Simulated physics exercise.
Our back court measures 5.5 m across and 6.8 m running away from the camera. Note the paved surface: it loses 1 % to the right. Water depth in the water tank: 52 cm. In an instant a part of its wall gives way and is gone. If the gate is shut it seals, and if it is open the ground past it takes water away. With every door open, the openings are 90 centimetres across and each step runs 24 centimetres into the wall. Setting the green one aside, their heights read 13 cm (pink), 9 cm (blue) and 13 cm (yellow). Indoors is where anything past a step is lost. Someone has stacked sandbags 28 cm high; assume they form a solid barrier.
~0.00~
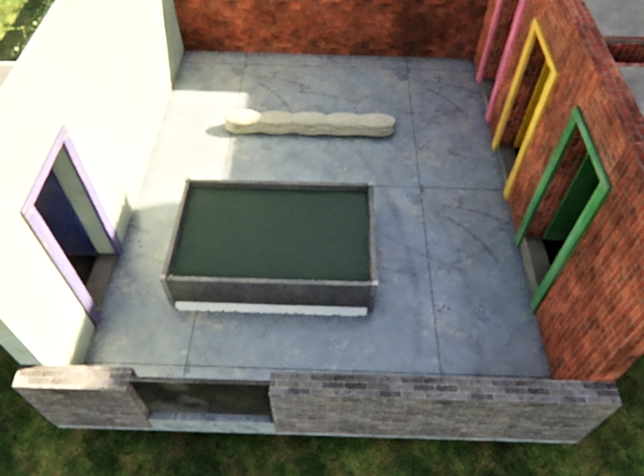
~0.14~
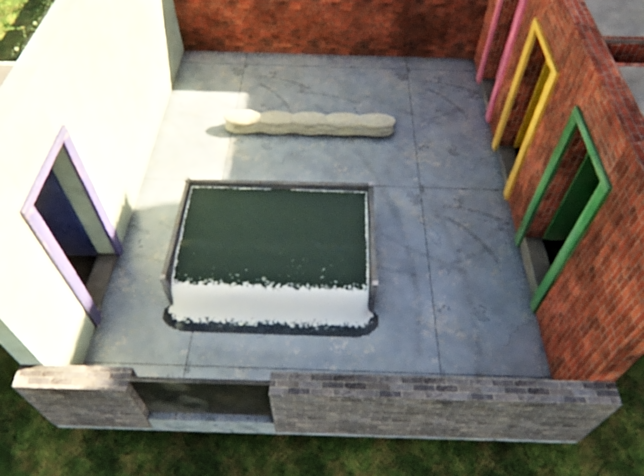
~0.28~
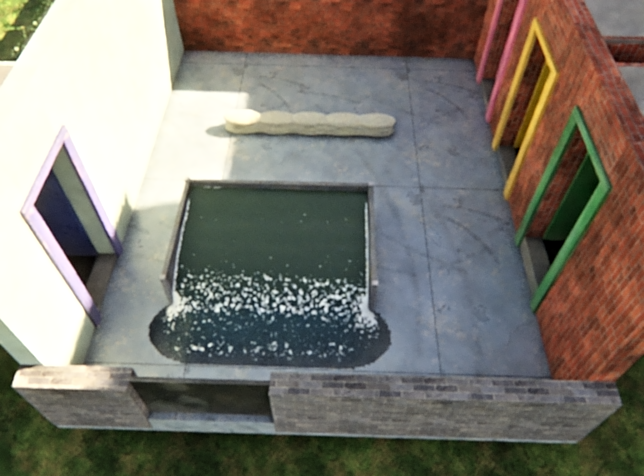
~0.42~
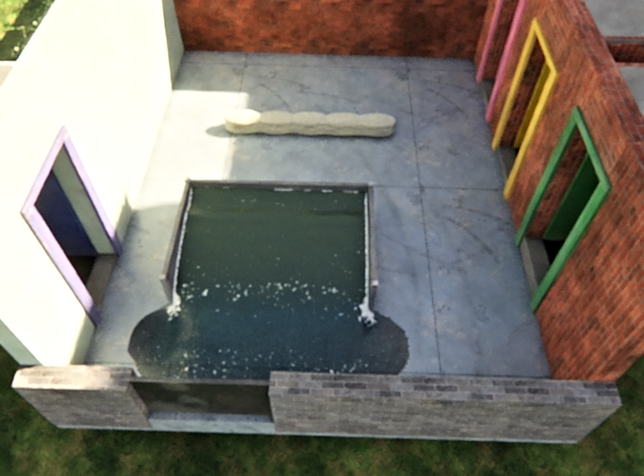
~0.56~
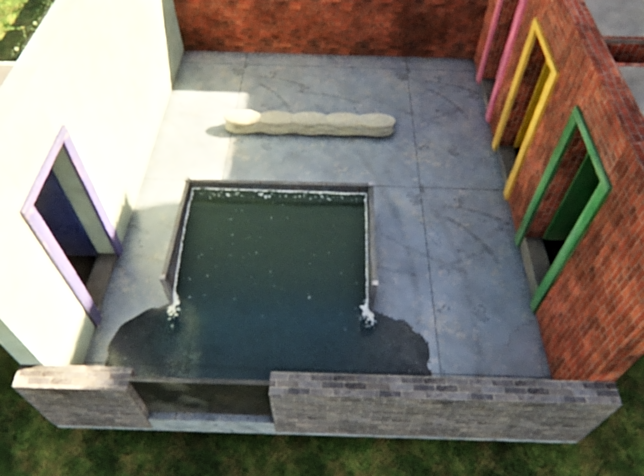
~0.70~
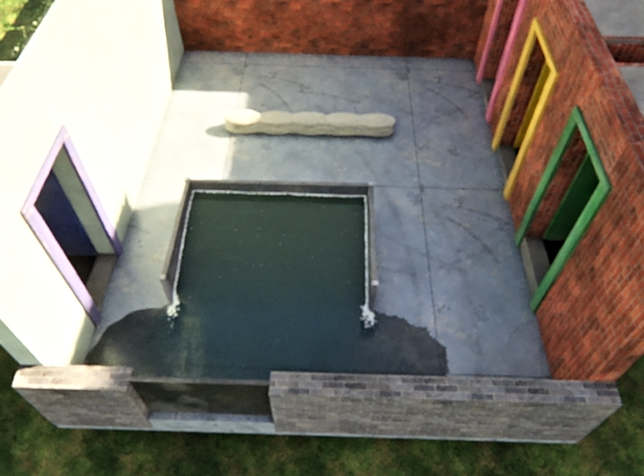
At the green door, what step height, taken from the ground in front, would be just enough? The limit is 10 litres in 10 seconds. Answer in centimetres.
11 cm.
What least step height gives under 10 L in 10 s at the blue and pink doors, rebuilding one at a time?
About 11.0 cm at blue and 7.0 cm at pink.
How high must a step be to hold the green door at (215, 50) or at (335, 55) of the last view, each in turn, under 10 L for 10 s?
Minimums: About 9.0 cm and 6.0 cm.
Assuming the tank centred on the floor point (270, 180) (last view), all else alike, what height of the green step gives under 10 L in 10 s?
It should be around 11.5 cm high.
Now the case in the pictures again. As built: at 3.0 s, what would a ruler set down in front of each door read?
Centimetres: Pink = 0, blue = 15, yellow = 2, green = 16.
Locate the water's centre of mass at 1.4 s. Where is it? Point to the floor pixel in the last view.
About (274, 318).
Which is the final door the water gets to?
I'd say the pink one.
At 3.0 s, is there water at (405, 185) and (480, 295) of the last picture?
First untouched, then soaked.
After 1.4 s water covers 15 % of the floor, deepest (40 cm) near (251, 386); it has not reached the green door.
After 3.0 s water covers 40 % of the floor, deepest (28 cm) near (552, 411); 16 cm at the green door, 0 litres in over its 23 cm step.
After 10.0 s water covers 95 % of the floor, deepest (13 cm) near (474, 126); 7 cm at the green door, 0 litres in over its 23 cm step.
At the green door as built, the water arrived by 2.2 s and peaked near 16 cm at 3.2 s.
With a step of 9 cm, 19 litres would have come in within the 10 s; with 12 cm, 6 litres. So under 10 litres takes about 11 cm.
